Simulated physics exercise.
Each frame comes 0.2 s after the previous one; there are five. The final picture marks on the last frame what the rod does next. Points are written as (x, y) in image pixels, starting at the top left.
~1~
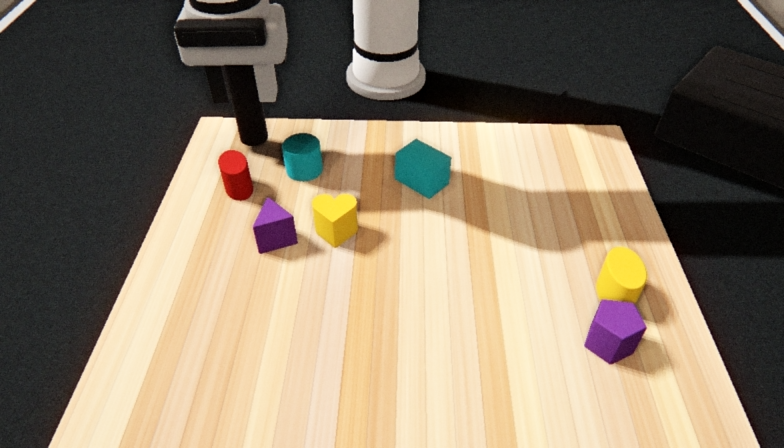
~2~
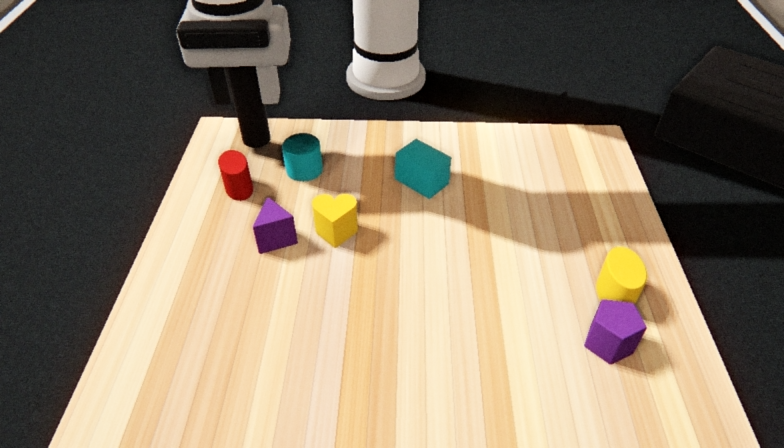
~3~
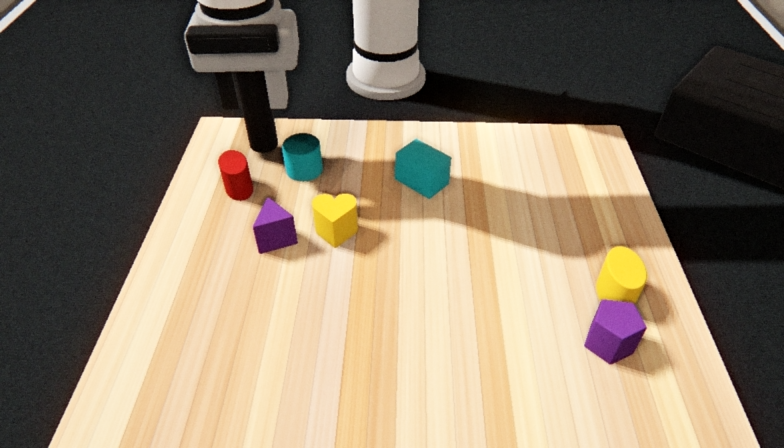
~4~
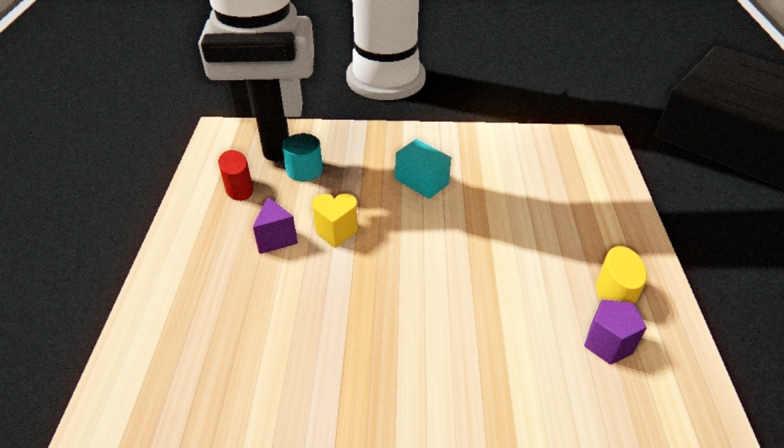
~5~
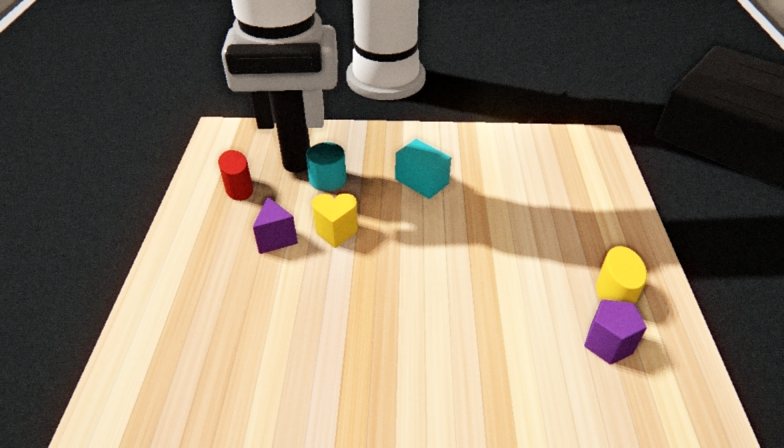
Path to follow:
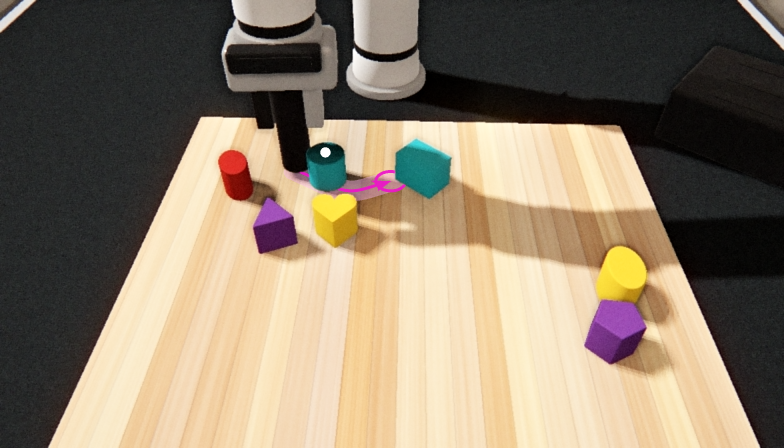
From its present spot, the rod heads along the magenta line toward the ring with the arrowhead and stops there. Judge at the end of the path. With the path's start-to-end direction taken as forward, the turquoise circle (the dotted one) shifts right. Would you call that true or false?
The statement is true.
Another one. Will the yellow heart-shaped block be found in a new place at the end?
That would be a no.
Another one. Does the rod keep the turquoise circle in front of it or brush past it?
My guess is it ends up beside or behind the rod.
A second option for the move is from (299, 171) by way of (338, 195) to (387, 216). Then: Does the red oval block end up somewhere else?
My answer is no.
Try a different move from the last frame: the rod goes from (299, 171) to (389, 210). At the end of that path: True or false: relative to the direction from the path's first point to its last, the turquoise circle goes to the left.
This is true.
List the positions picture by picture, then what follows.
Lower end of the rod (254, 138), tops of blocks, turquoise circle (301, 143), yellow heart-shaped block (334, 205), turquoise rectangular block (423, 154), in the first frame.
Rod (257, 140), blocks as before, in the second frame.
Rod (264, 145), blocks as before, in the third frame.
Rod (277, 153), blocks as before, in the fourth frame.
Rod (298, 164), turquoise circle (325, 152), yellow heart-shaped block (334, 205), turquoise rectangular block (423, 154), in the fifth frame.
The drawn path runs from (299, 171) by way of (326, 183) and (358, 190) to (391, 181); the dot is on the turquoise circle.
The first path, step by step. One third of the way, rod (326, 177); turquoise circle (358, 162).
Two thirds of the way, rod (358, 183); turquoise circle (393, 167).
At the end, rod (391, 174); turquoise circle (411, 173); yellow heart-shaped block not moved; turquoise rectangular block (431, 152).
